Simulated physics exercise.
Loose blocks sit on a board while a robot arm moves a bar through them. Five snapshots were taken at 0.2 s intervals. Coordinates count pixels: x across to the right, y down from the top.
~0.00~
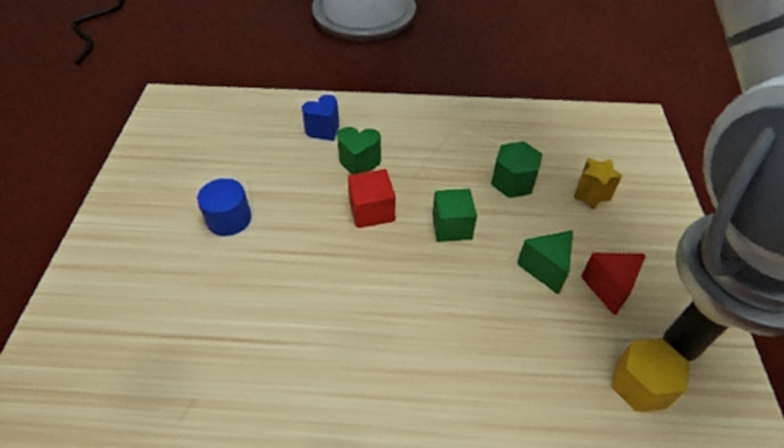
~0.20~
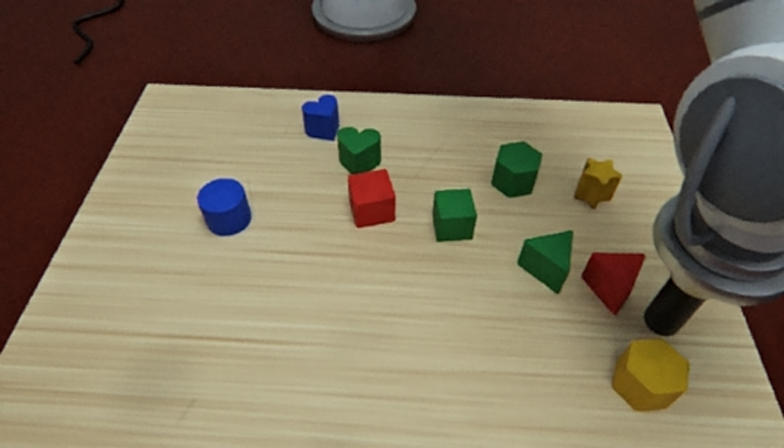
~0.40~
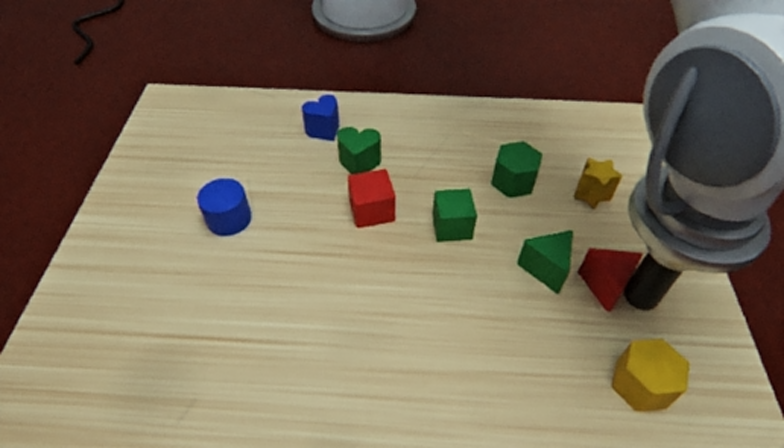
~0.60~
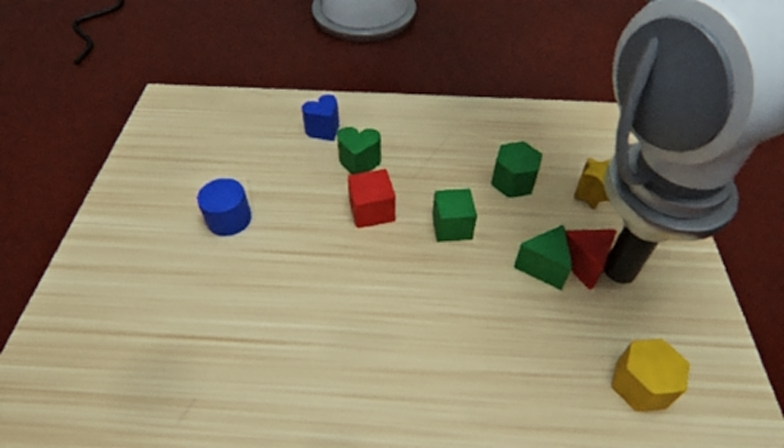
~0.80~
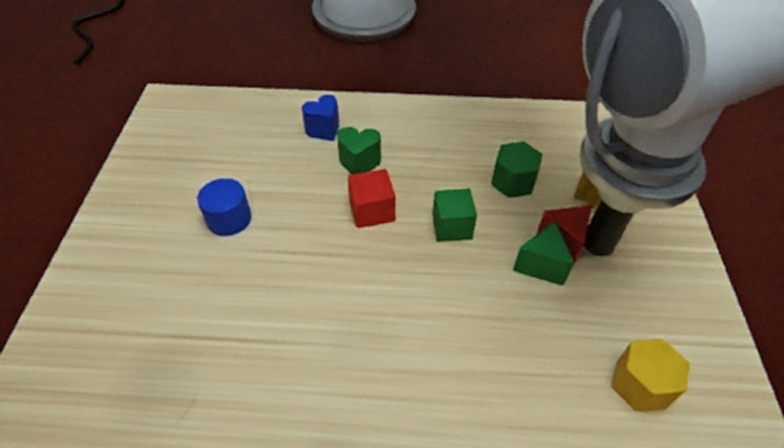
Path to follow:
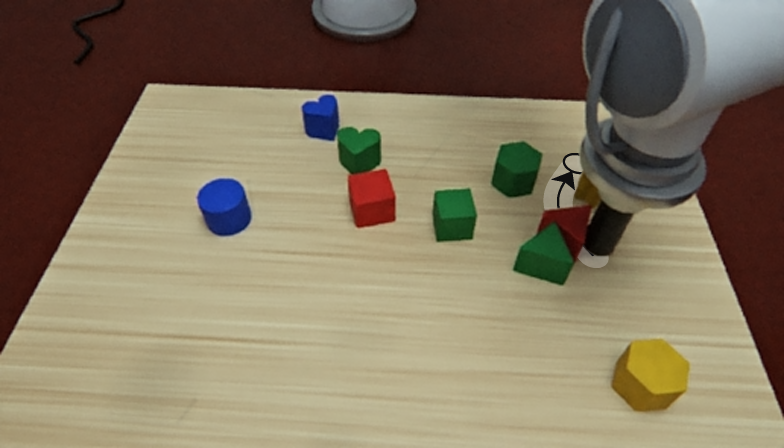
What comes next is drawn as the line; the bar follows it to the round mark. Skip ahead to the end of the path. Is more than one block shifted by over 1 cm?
I believe not.
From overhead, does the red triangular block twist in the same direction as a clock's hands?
No, that is not how it ends up.
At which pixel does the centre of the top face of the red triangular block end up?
Its top face will be centred at roughly (544, 201).
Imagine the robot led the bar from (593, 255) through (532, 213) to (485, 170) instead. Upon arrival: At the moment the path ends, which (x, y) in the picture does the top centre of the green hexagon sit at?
Located at (500, 124).
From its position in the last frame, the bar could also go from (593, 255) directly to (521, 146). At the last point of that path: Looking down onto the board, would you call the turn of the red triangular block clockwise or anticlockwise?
Answer: Against the clock.
The drawn path runs from (593, 255) by way of (564, 221) and (561, 189) to (578, 163).
The first path, step by step. One third of the way, bar at (569, 210); red triangular block at (545, 201), turned 30° anticlockwise.
Two thirds of the way, bar at (565, 177); red triangular block at (544, 201), turned 30° anticlockwise.
At the end, bar at (582, 152); red triangular block at (544, 201), turned 30° anticlockwise; yellow star-shaped block not moved.
